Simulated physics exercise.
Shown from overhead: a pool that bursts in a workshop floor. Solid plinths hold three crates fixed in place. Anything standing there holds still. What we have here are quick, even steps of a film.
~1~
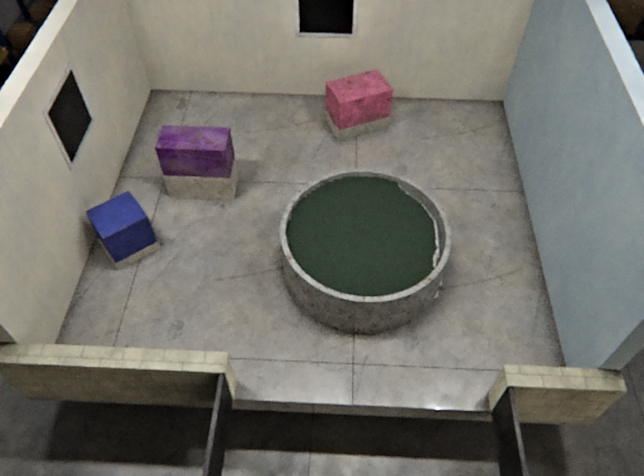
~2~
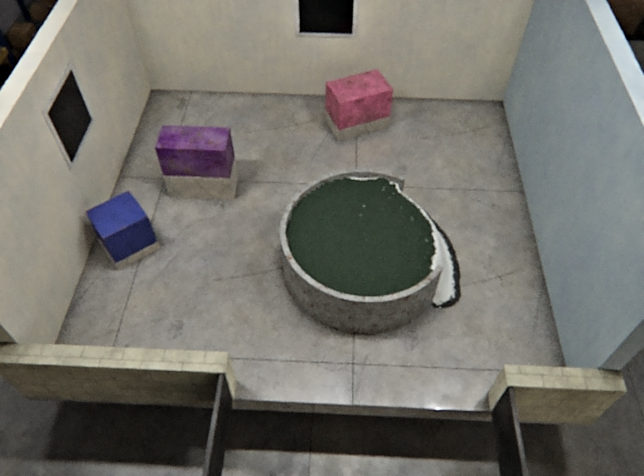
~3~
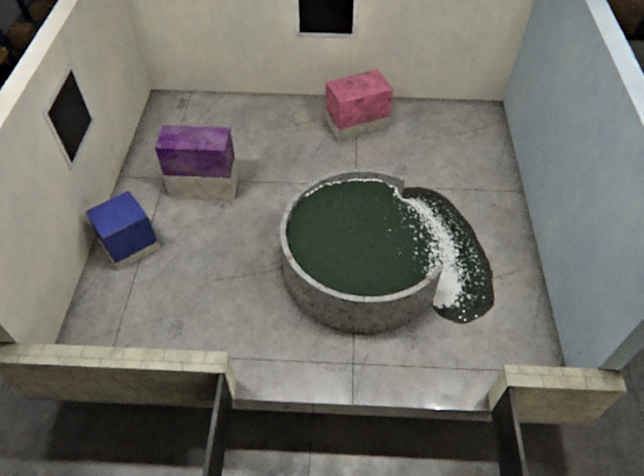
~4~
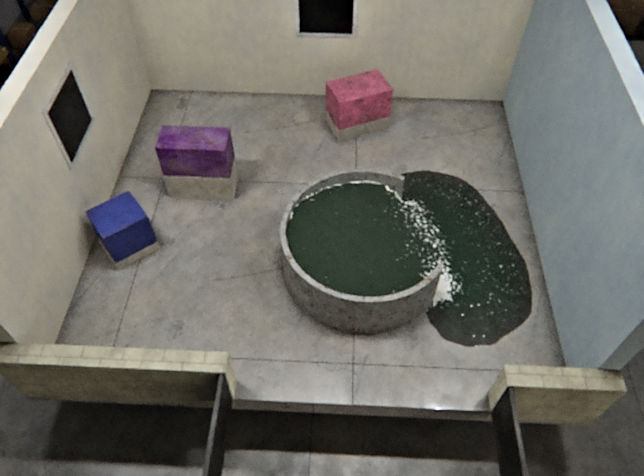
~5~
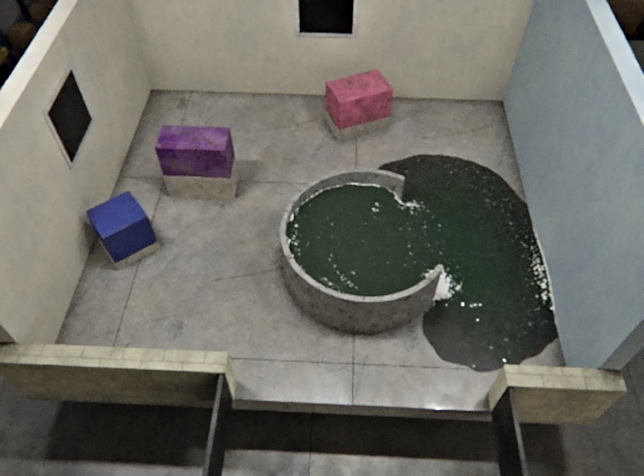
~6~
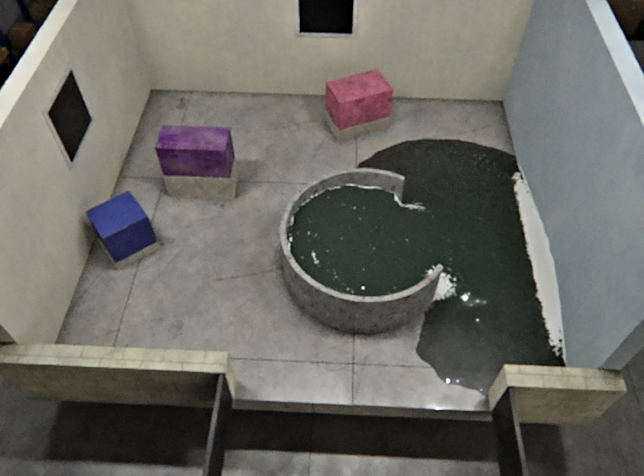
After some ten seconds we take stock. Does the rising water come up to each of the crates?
The purple crate has a tall enough plinth; the pink crate has too short a plinth; the blue crate has a tall enough plinth.
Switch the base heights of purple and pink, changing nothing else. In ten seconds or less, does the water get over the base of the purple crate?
The purple crate holds out.
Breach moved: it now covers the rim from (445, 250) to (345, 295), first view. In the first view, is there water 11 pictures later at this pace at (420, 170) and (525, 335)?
Note, points in order: Unreached; soaked.
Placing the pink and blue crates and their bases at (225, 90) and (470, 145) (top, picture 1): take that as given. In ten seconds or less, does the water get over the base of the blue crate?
The blue crate is flooded.
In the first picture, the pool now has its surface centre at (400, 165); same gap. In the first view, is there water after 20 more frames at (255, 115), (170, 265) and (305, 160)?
The first spot is inundated, the second not reached, and the third inundated.
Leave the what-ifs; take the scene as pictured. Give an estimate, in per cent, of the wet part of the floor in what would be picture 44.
About 90 %.
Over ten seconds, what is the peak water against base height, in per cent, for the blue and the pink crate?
The first reaches around 70 in a hundred, the second around 130.
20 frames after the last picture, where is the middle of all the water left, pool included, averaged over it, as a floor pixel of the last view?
About (429, 212) in the last view.
A moment on, water covers 25 % of the floor; the purple crate not reached, the pink crate water round its plinth, the blue crate not reached.
Next, water covers 35 % of the floor; the purple crate not reached, the pink crate water round its plinth, the blue crate not reached.
Then, water covers 55 % of the floor; the purple crate not reached, the pink crate water round its plinth, the blue crate not reached.
Later, water covers 90 % of the floor; the purple crate water round its plinth, the pink crate water round its plinth, the blue crate water round its plinth.
In the end, water covers 100 % of the floor; the purple crate stayed above the water, the pink crate was topped, the blue crate stayed above the water.
